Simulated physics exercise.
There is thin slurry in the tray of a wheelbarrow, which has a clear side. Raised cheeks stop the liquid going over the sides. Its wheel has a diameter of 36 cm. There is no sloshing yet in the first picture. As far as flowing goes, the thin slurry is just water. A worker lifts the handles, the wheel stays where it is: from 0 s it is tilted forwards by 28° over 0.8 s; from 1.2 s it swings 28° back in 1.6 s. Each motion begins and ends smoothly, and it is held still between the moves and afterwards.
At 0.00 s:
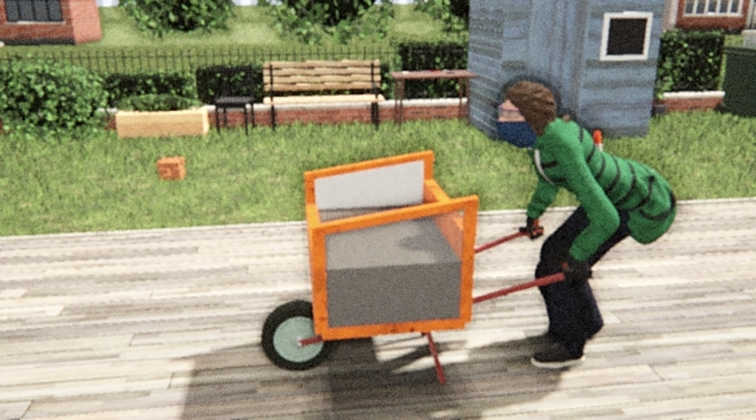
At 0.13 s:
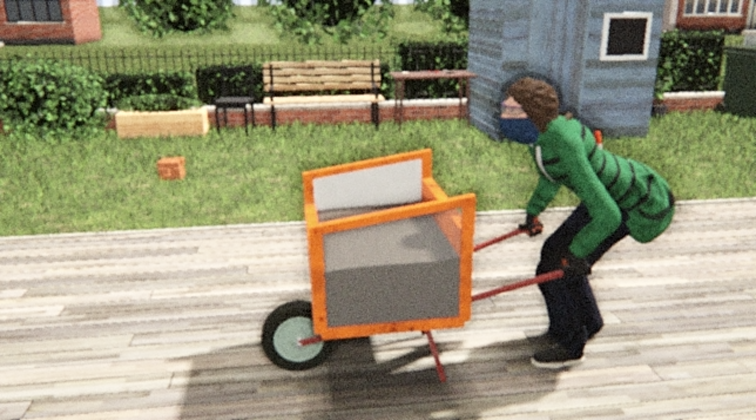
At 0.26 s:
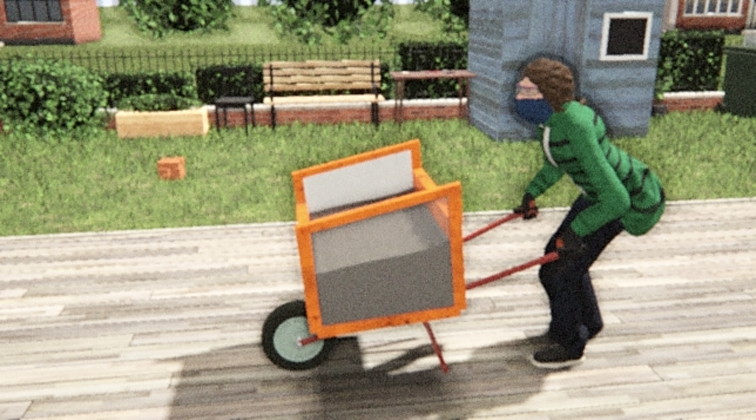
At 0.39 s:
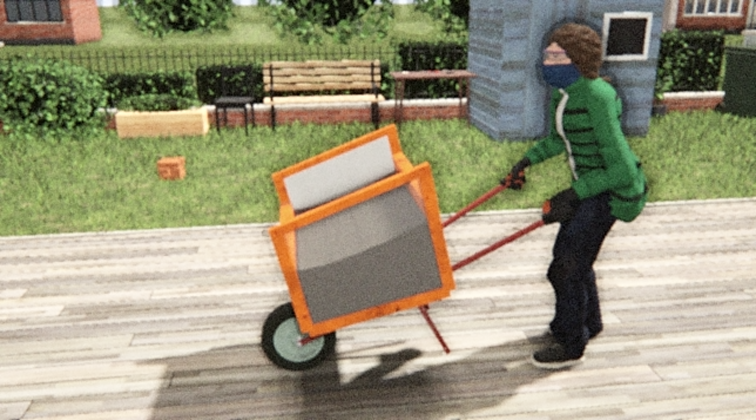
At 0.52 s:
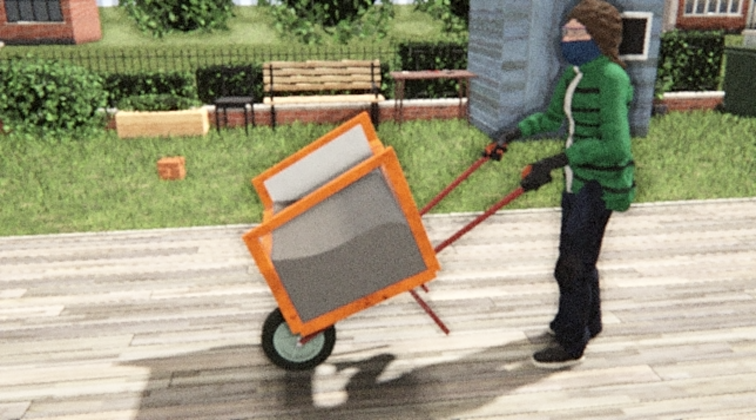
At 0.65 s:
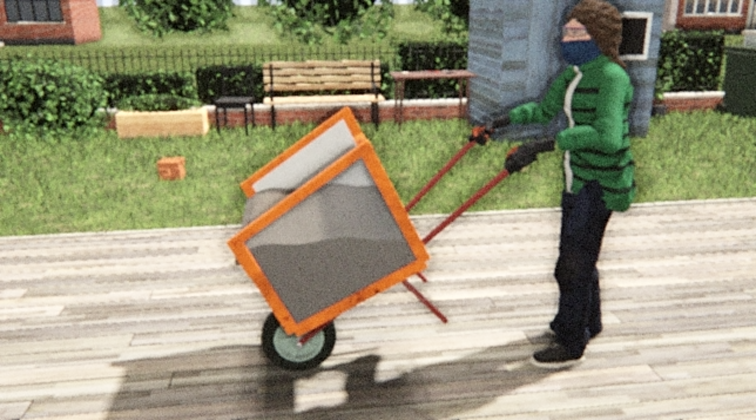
Planked path beside grass, masked worker in green raising wheelbarrow handles, tilting its clear-sided tray leftward until grey liquid starts coming out.
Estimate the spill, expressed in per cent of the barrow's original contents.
The spill comes to around 39 in every hundred.
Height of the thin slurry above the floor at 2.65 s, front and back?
I'd put it at about 10 cm in front and about 18 cm behind.
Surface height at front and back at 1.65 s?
Front 28 cm, back 8 cm.
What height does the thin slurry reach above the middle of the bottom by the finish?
I'd put it at some 14 cm.
After 1.65 s the barrow is at 24° forwards, the surface stands 7 cm at the back and 27 cm at the front; 39 per cent has gone, over the front.
After 2.65 s the surface stands 19 cm at the back and 10 cm at the front; 39 per cent has gone, over the front.
After 3.60 s the surface stands 22 cm at the back and 15 cm at the front; 39 per cent has gone, over the front.
After 5.68 s 39 per cent has gone, over the front, 45 of 114 litres.
